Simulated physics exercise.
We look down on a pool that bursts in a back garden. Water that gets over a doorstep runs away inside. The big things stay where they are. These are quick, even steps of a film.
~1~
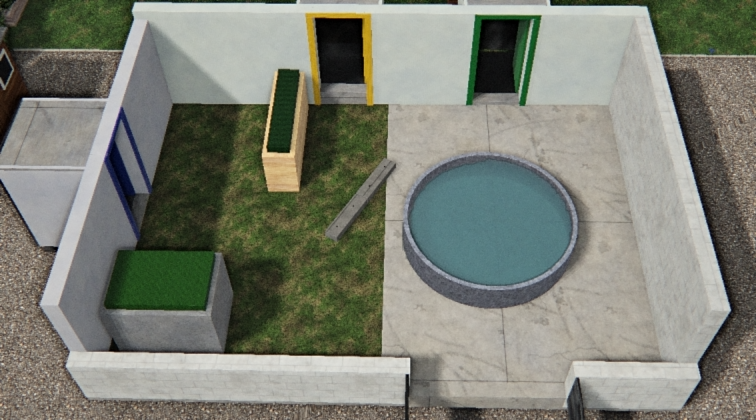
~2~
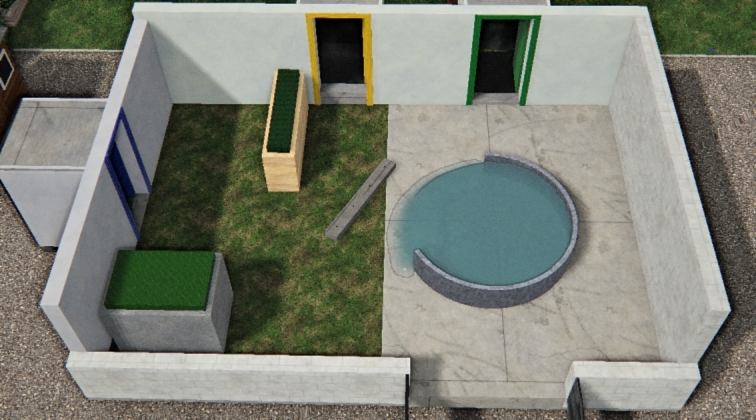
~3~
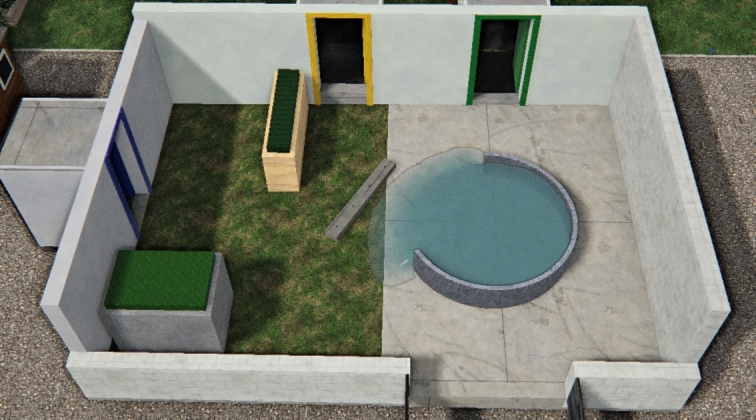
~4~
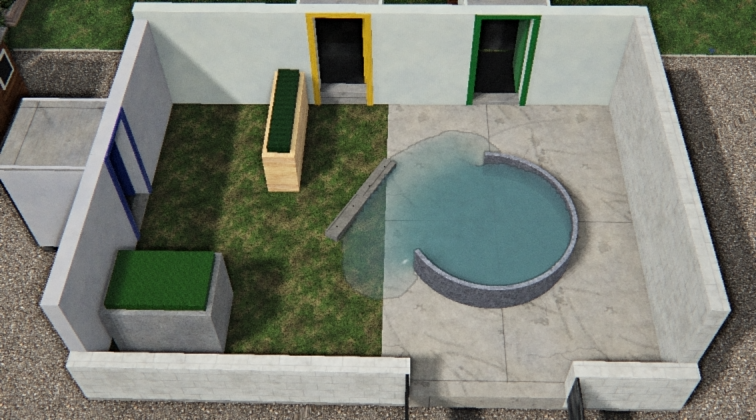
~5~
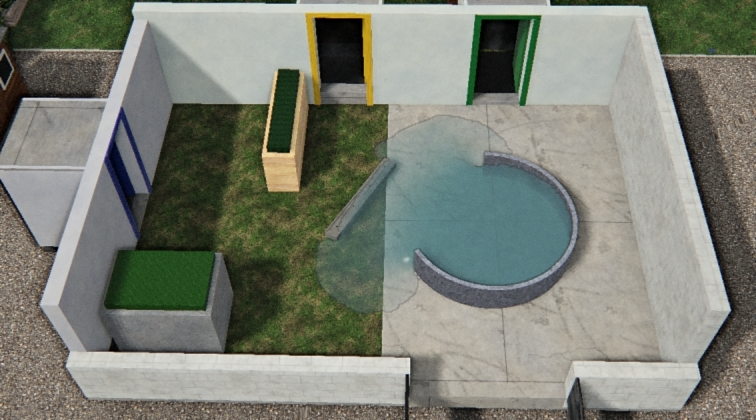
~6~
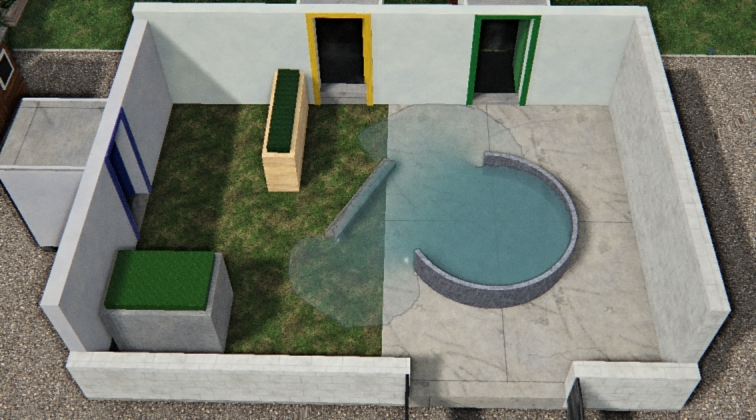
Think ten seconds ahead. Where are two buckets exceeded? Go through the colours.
In the end: The blue door lets in a lot; the green door admits no more than that; the yellow door admits no more than that.
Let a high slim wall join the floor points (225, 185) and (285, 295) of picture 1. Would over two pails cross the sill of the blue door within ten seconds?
One by one: Blue door takes less.
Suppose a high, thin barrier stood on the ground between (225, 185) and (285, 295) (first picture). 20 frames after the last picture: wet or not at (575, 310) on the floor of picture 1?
There: No water.
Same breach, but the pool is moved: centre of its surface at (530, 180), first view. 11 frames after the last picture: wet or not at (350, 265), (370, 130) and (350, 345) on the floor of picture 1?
One after the other: Flooded, under water, free of water.
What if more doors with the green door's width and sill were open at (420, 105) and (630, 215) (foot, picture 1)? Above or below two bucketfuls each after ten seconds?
One after the other: Is over, lets less in.
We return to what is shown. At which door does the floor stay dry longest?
I say the one in blue.
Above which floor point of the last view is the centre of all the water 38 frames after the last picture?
Around (360, 216).
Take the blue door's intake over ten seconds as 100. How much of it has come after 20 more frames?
Roughly 0 per cent.
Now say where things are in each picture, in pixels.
The first picture shows still water in the round tank at (489, 219).
In the second picture, the front is at (405, 273), out from the gap at (418, 199).
In the third picture, water pours out at (418, 200) and has run to (383, 279).
In the fourth picture, water pours out at (418, 201) and has run to (379, 295).
In the fifth picture, water pours out at (418, 201) and has run to (364, 307).
In the sixth picture, water pours out at (418, 201) and has run to (330, 310).
A moment on, water covers 30 % of the floor; the blue door not reached, the green door wet at the sill, nothing in, the yellow door wet at the sill, nothing in.
Next, water covers 40 % of the floor; the blue door not reached, the green door wet at the sill, nothing in, the yellow door wet at the sill, nothing in.
Then, water covers 60 % of the floor; the blue door not reached, the green door wet at the sill, nothing in, the yellow door wet at the sill, nothing in.
Later, water covers 85 % of the floor; the blue door under two buckets in, the green door wet at the sill, nothing in, the yellow door wet at the sill, nothing in.
In the end, water covers 100 % of the floor; the blue door over two buckets in, the green door under two buckets in, the yellow door wet at the sill, nothing in.
